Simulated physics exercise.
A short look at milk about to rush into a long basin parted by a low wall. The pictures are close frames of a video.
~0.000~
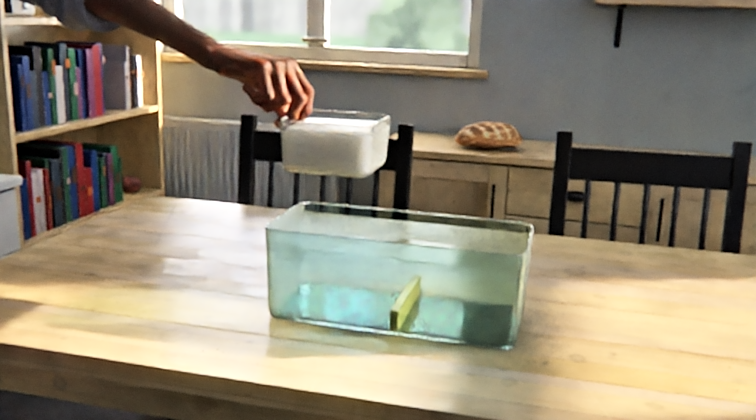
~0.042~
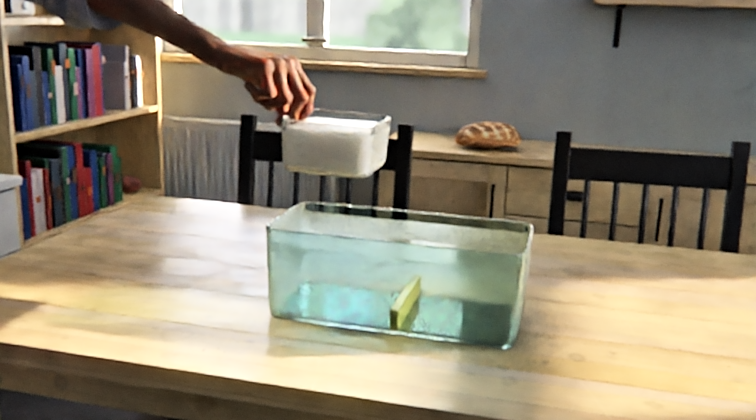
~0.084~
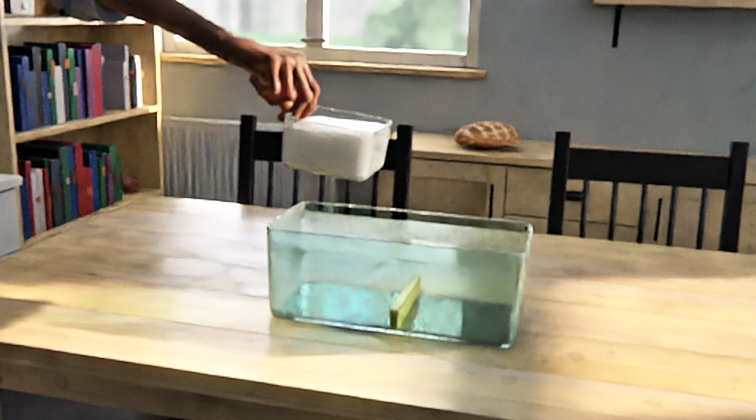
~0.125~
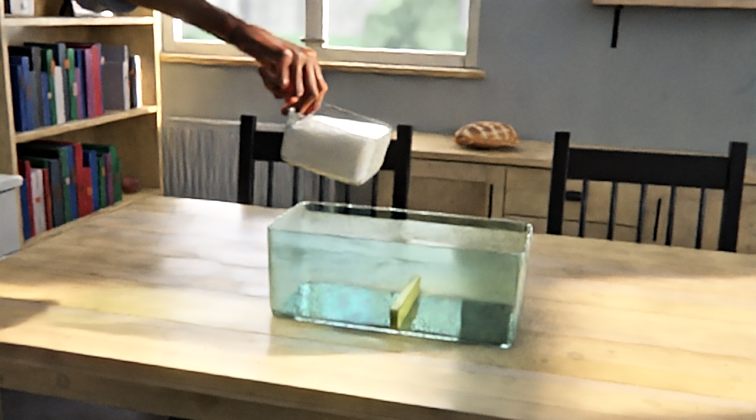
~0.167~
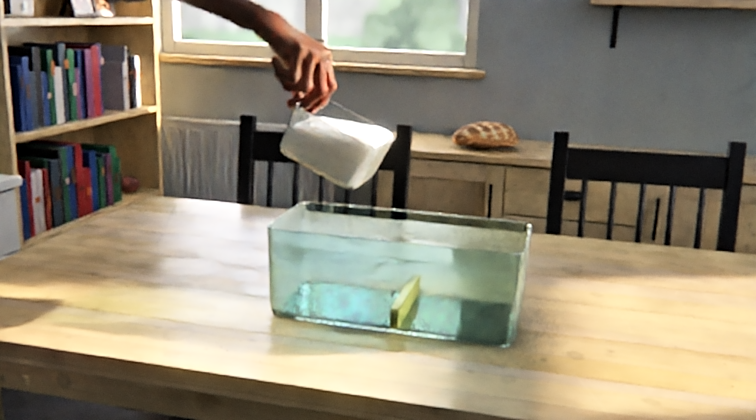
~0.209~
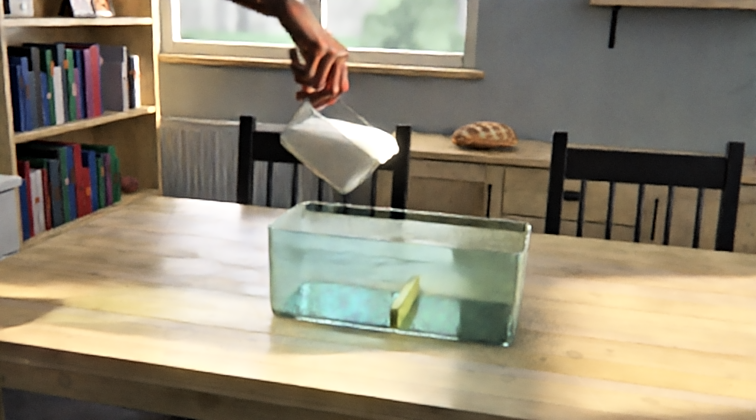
The clip opens with a hand holding a small clear container of white milk, nearly level, above a long glass basin parted by a low yellowish wall on a wooden table. The hand turns the container steadily, its right end dipping lower, until it slants clearly over the basin's left part.
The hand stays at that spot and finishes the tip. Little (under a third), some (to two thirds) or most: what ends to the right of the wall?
It comes to from a third to two thirds.
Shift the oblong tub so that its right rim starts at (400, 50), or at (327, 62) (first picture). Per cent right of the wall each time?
Near 70 % and 25 %.
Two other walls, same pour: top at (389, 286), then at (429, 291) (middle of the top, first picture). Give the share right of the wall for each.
In turn 75 and 25 in a hundred.
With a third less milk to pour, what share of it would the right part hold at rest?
About 40 per cent.
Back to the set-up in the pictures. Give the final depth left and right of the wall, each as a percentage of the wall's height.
Left about 40, right about 60.
A moment on, the oblong tub is tipped right over and 17 per cent is still to pour, 14 is left of the wall and 39 right of it.
Next, the oblong tub is tipped right over and 2 per cent is still to pour, 33 is left of the wall and 60 right of it.
Then the oblong tub is tipped right over and 0 per cent is still to pour, 42 is left of the wall and 56 right of it.
Later the oblong tub is tipped right over and 0 per cent is still to pour, 44 is left of the wall and 55 right of it.
In the end 44 per cent lies left of the wall, 55 right of it and 1 outside.
